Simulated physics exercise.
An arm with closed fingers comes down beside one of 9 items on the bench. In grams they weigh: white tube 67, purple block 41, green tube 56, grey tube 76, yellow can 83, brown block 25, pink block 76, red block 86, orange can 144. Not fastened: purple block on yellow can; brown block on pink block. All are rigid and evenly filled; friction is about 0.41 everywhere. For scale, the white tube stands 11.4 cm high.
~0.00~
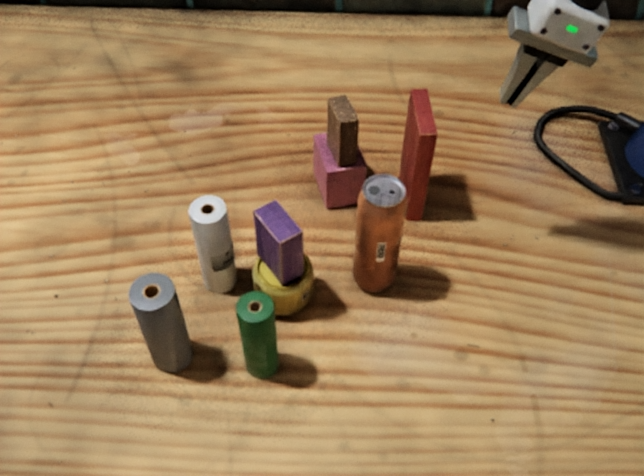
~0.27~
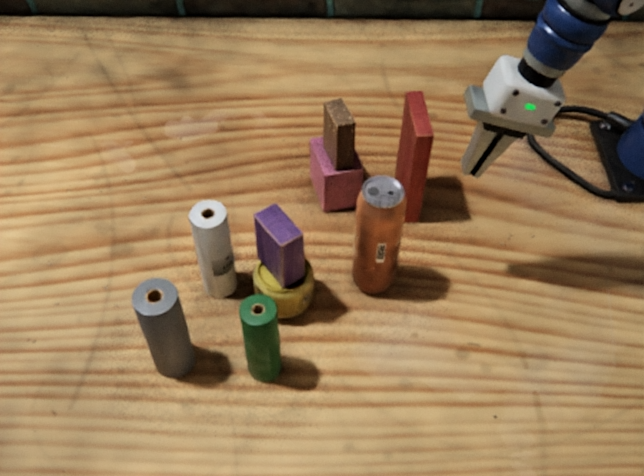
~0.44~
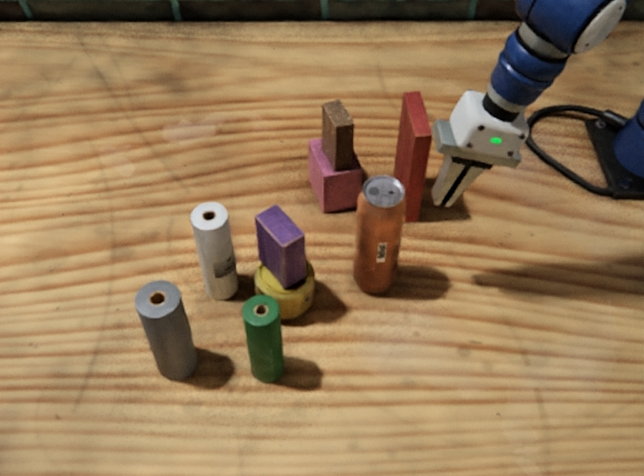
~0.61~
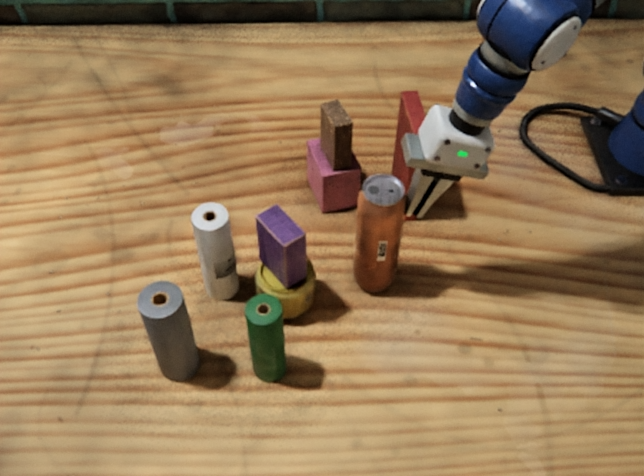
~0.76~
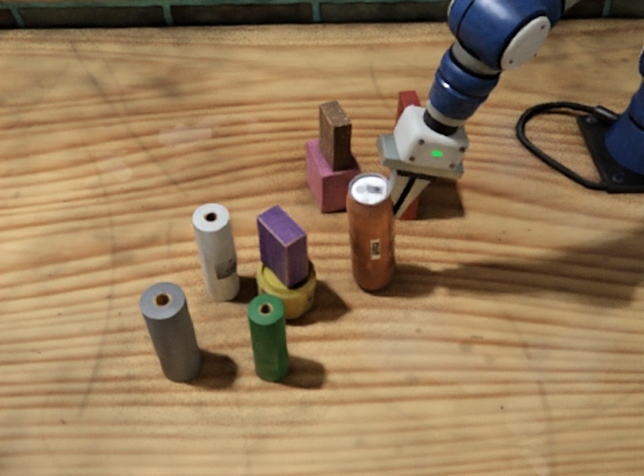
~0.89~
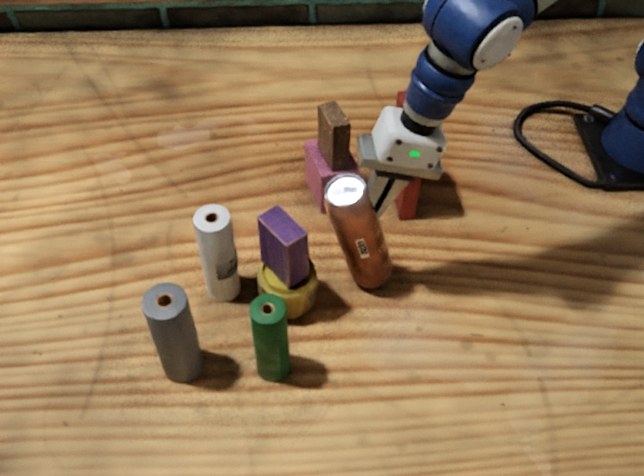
Blue and white robot arm lowering beside an orange can, then moving left and tilting it among blocks and tubes.
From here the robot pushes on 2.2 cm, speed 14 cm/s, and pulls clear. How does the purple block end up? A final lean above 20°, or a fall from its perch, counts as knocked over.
The purple block: Toppled.
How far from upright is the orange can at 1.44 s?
About 90°.
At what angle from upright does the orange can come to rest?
About 90°.
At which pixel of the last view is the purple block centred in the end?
Near (222, 327).
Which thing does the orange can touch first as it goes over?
The purple block.
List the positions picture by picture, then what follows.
Has the fingertips at (519, 72); orange can (378, 238) standing straight; purple block (279, 243), in the first frame.
Has the fingertips at (480, 145); orange can (378, 239) standing straight; white tube (215, 251), green tube (262, 340), in the second frame.
Has the fingertips at (449, 176); orange can (378, 239) standing straight; grey tube (168, 333), yellow can (285, 286), in the third frame.
Has the fingertips at (420, 187); orange can (378, 238) standing straight; brown block (336, 136), pink block (333, 173), in the fourth frame.
Has the fingertips at (396, 188); orange can (372, 236) 5° off upright; red block (408, 158), in the fifth frame.
Has the fingertips at (376, 188); orange can (360, 235) 15° off upright; purple block (283, 247), in the sixth frame.
Around 1.14 s, purple block and orange can touch at 1.06 s; off upright orange can 36°, purple block 13°.
Around 1.44 s, yellow can and orange can touch at 1.18 s; purple block and grey tube touch at 1.41 s; off upright purple block 168°, orange can 90°.
Around 1.89 s, pink block and orange can touch at 1.54 s; off upright purple block 179°, orange can 90°.
At rest, past 20° or fallen, orange can and purple block. Standing, red block, yellow can, white tube, green tube, pink block, grey tube and brown block.
